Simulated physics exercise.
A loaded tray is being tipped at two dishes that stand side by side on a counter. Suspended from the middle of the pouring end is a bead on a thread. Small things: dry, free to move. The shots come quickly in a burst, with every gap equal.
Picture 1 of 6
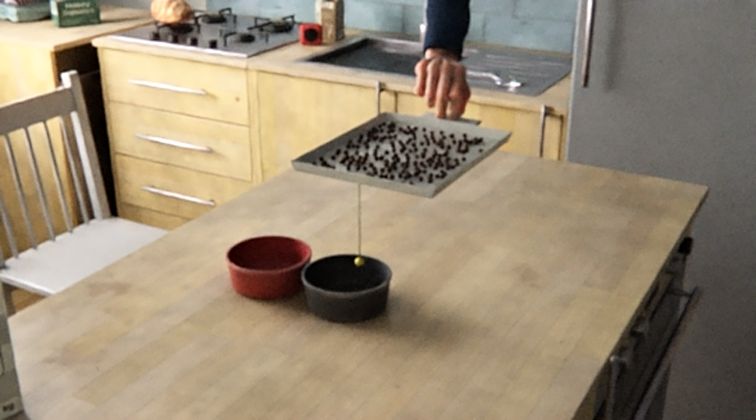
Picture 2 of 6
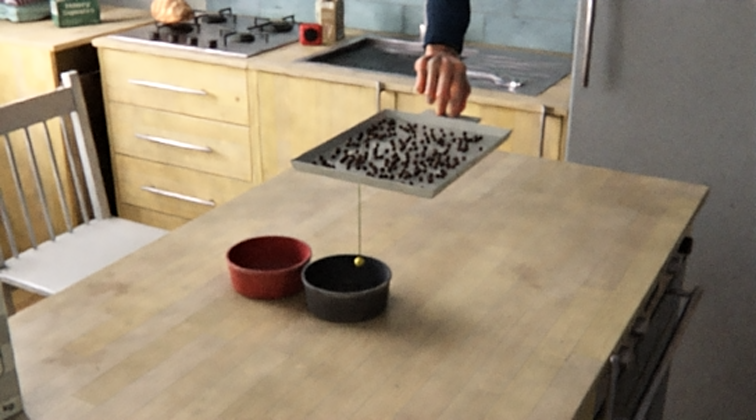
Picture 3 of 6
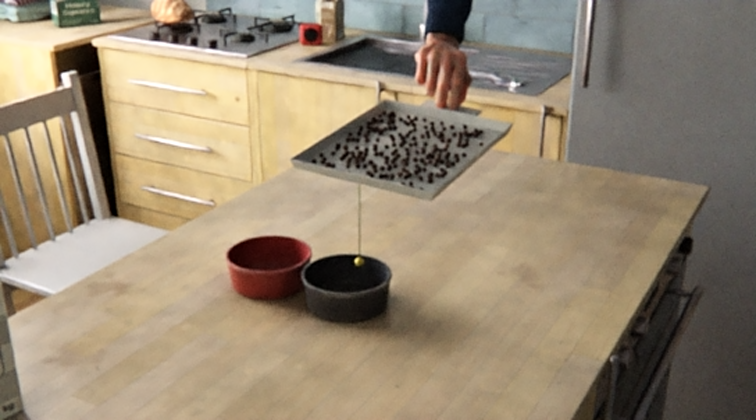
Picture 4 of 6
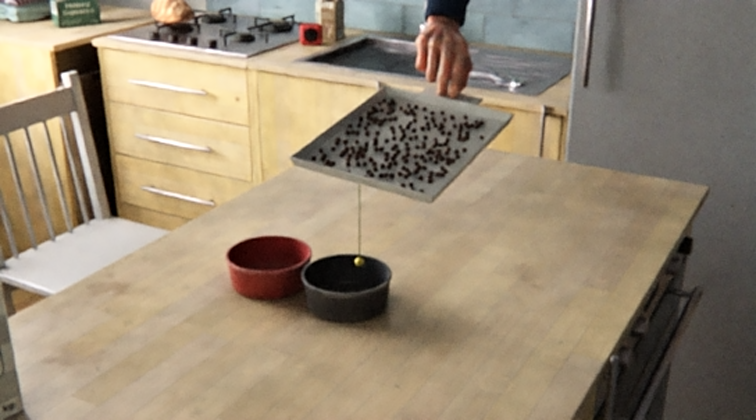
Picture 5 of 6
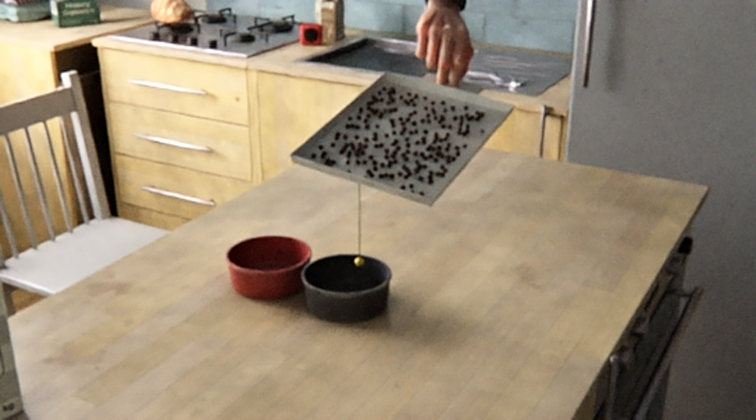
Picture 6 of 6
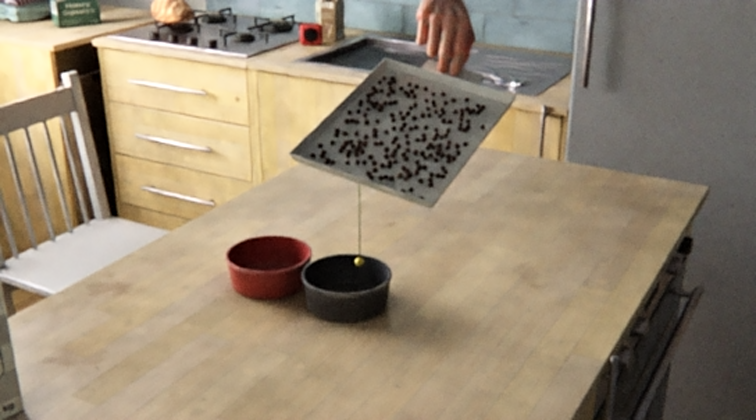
On a kitchen counter, a red dish and a dark dish sat side by side while a hand steadily raised the far end of a tray of small dark berries above them, tilting it more steeply.
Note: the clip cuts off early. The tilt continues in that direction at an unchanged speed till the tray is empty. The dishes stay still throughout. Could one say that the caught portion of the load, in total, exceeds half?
No, most likely the spill will be the greater part.
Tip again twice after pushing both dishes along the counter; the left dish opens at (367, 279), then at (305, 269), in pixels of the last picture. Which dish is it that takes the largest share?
One: The right dish. Two: The right dish.
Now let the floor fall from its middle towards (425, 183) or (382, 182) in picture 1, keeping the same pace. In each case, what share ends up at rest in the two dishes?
Case one near 0 %; case two near 30 %.
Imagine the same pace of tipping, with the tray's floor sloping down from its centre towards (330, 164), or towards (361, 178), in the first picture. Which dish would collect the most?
For the first slope the lefthand dish, for the second the righthand dish.
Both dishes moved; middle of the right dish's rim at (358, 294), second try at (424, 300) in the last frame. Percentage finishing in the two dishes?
It comes to near 10 per cent the first time and near 100 per cent the second time.
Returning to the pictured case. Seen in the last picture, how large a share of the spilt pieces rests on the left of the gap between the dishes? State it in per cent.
Left fraction: Around 0 per cent.
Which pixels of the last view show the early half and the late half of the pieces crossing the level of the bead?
It goes through near (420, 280) first, then near (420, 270).
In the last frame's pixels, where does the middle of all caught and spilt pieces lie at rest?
Around (422, 333).
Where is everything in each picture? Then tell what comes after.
Corners of the pouring end near (295, 160) and (432, 188), level; middle of the load near (407, 155), allspice berries; left dish near (245, 281); right dish near (324, 304); bead on its thread near (360, 262), in the first picture.
Corners of the pouring end near (295, 160) and (432, 189), level; middle of the load near (407, 153), in the second picture.
Corners of the pouring end near (295, 158) and (432, 191), tipped barely, lowest at the right corner; middle of the load near (407, 150), in the third picture.
Corners of the pouring end near (294, 156) and (432, 194), tipped a little, lowest at the right corner; middle of the load near (407, 144), in the fourth picture.
Corners of the pouring end near (294, 154) and (432, 197), tipped a little, lowest at the right corner; middle of the load near (407, 139), in the fifth picture.
Corners of the pouring end near (294, 152) and (432, 200), tipped clearly, lowest at the right corner; middle of the load near (407, 136), near two thirds on the move; left dish near (245, 281); right dish near (324, 304), in the sixth picture.
Shortly afterwards, tray tipped steeply; near two thirds on the tray; a little outside both; near a quarter in the air.
Next, tray tipped past a quarter turn; only a few on the tray; only a few in the right dish; the bulk outside both; a little in the air.
Some moments later, tray tipped past a quarter turn; only a few in the right dish; all but a few outside both.
In the end, tray tipped past a quarter turn; only a few in the right dish; none at all in the left dish; all but a few outside both.
